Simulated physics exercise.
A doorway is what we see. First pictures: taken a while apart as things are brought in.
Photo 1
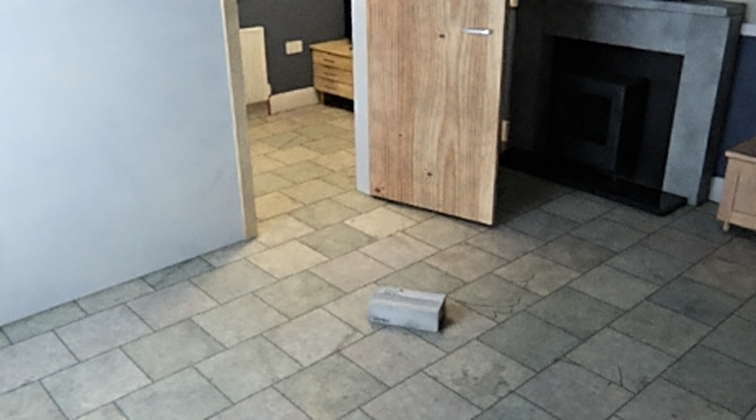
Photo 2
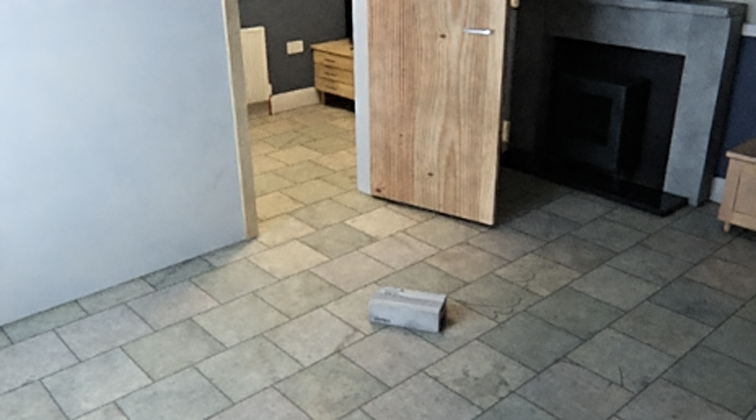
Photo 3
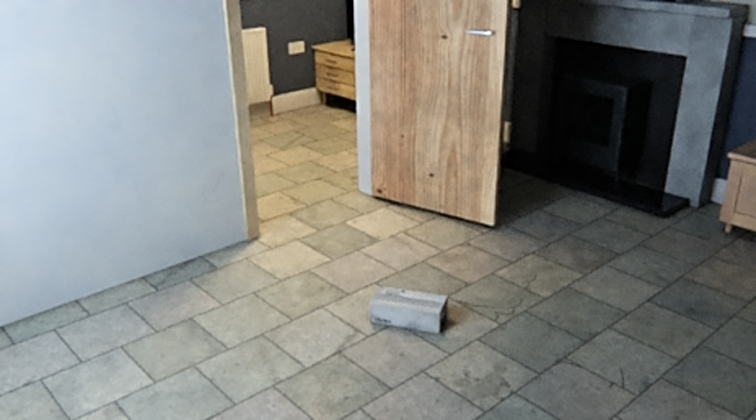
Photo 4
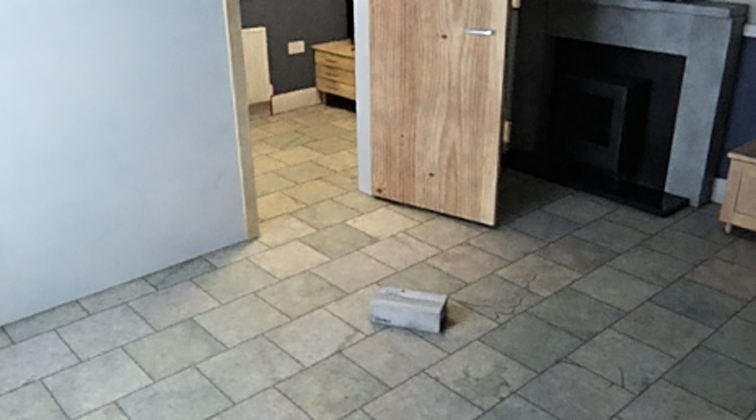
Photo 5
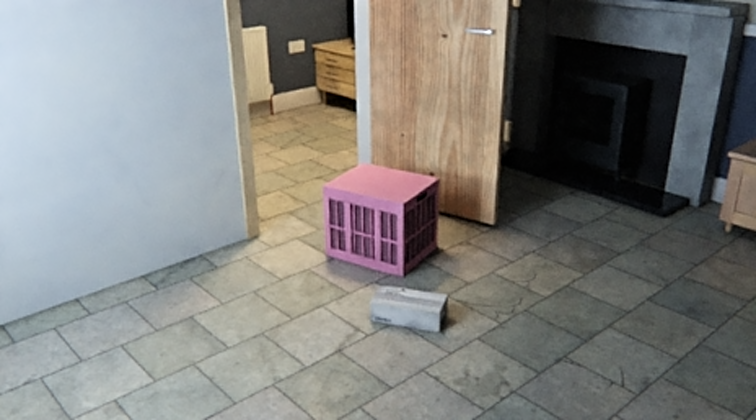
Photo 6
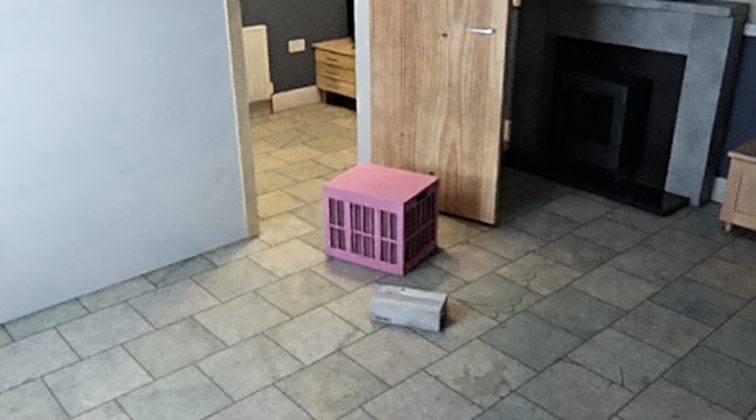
At the start, a wooden door stands wide open in a tiled room, with a small pale parcel alone on the floor in front of it. Later a pink, box-shaped chest with slotted sides is there, just behind the parcel and near the door, while everything else stays still.
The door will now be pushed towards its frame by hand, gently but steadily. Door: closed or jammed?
The door gets held open.
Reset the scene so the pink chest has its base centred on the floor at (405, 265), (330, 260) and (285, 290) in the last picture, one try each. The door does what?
Case 1: Door stays partly open. Case 2: Door stays partly open. Case 3: Door ends up flush.
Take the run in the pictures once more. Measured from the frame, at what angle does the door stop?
It comes to about 75°.
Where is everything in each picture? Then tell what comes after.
In the first picture, door wide open and still; white parcel (407, 308).
In the second picture, door wide open and still; white parcel (408, 308).
In the third picture, door wide open and still; white parcel (409, 309).
In the fourth picture, door wide open and still; white parcel (409, 309).
In the fifth picture, door wide open and still; white parcel (409, 308).
In the sixth picture, door wide open and still; pink chest (382, 217); white parcel (409, 307).
Then, 0.50 s past the last view, door at 96°.
Then, 0.80 s past the last view, door at 85°.
Then, 1.00 s past the last view, door at 78°.
Finally, door at 75°; both still in place. Final places as the last picture's camera would see them, pink chest near (381, 217).
